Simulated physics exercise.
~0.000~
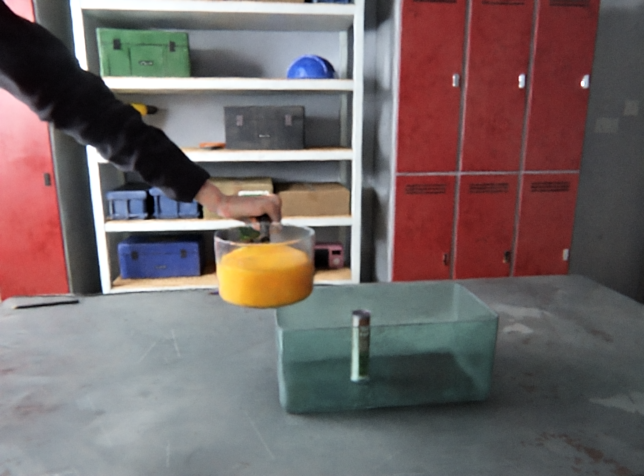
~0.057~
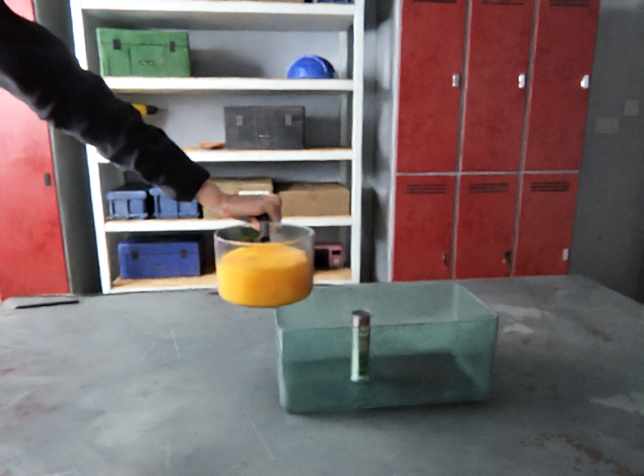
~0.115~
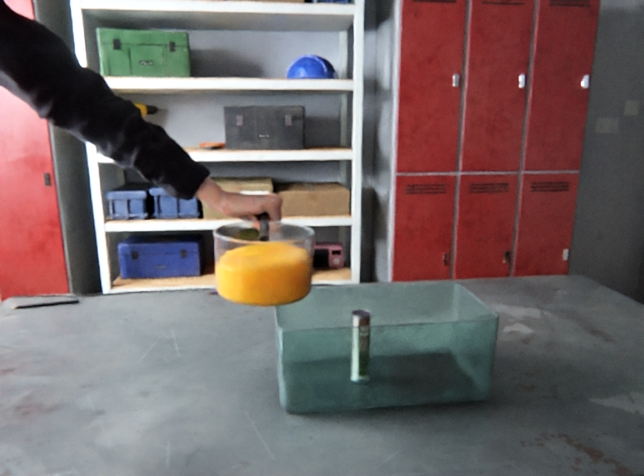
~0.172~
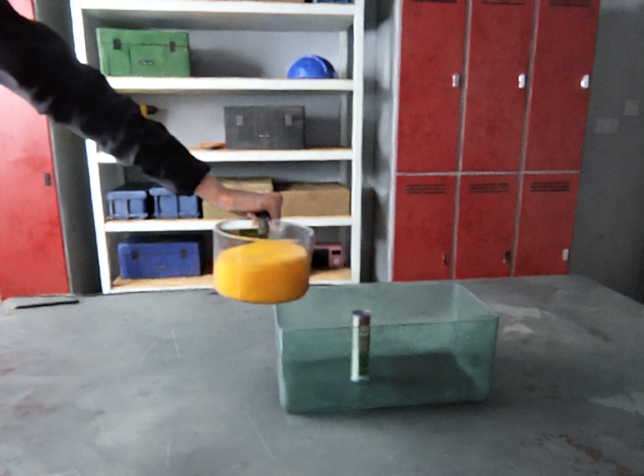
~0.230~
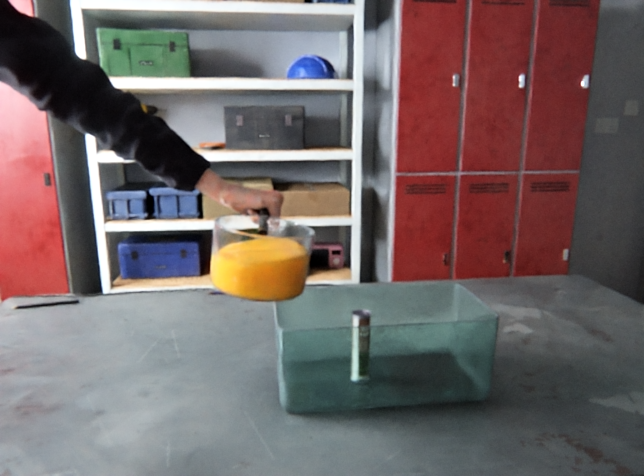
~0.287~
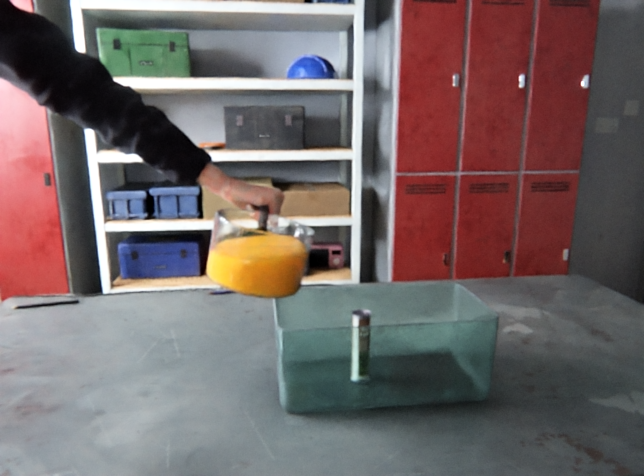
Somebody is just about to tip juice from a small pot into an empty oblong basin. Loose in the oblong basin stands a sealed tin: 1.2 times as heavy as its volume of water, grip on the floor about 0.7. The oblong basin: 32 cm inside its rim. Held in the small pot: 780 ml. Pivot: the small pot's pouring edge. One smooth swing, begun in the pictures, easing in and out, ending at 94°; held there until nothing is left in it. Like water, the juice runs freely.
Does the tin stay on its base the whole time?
Yes, it stays upright.
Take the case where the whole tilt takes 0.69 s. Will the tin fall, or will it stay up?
After the tilt, the tin has tipped over.
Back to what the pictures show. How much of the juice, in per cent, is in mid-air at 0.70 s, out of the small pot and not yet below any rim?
My guess is roughly 14 %.
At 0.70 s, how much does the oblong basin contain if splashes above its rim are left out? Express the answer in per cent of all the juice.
0 %, roughly.
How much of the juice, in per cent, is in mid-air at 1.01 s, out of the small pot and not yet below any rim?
26 per cent or so.
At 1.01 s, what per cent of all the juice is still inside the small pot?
Close to 30 percent of the whole amount.
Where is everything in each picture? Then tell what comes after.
It leans 0°; its right rim is at (314, 233); the juice meets the walls at (219, 258) and (311, 255); the oblong basin's rim runs from (276, 310) to (478, 300); the tin's top is at (361, 316), in the first frame.
It leans 1°; its right rim is at (314, 233); the juice meets the walls at (219, 258) and (311, 254), in the second frame.
It leans 2°; its right rim is at (314, 233); the juice meets the walls at (218, 258) and (311, 252), in the third frame.
It leans 5°; its right rim is at (313, 233); the juice meets the walls at (216, 256) and (309, 250), in the fourth frame.
It leans 9°; its right rim is at (313, 233); the juice meets the walls at (214, 252) and (309, 248), in the fifth frame.
It leans 13°; its right rim is at (313, 233); the juice meets the walls at (212, 247) and (308, 245), in the sixth frame.
Then, 0.70 s in, the tilt is 62° and 85 per cent is still to pour; the tin stands where it began.
Then, 1.01 s in, the tilt is 90° and 30 per cent is still to pour; the tin stands where it began.
Then, 1.32 s in, the tilt is 94° and 6 per cent is still to pour; the tin stands where it began.
Then, 1.67 s in, the tilt is 94° and 1 per cent is still to pour; the tin stands where it began.
Finally, the tin stands where it began.
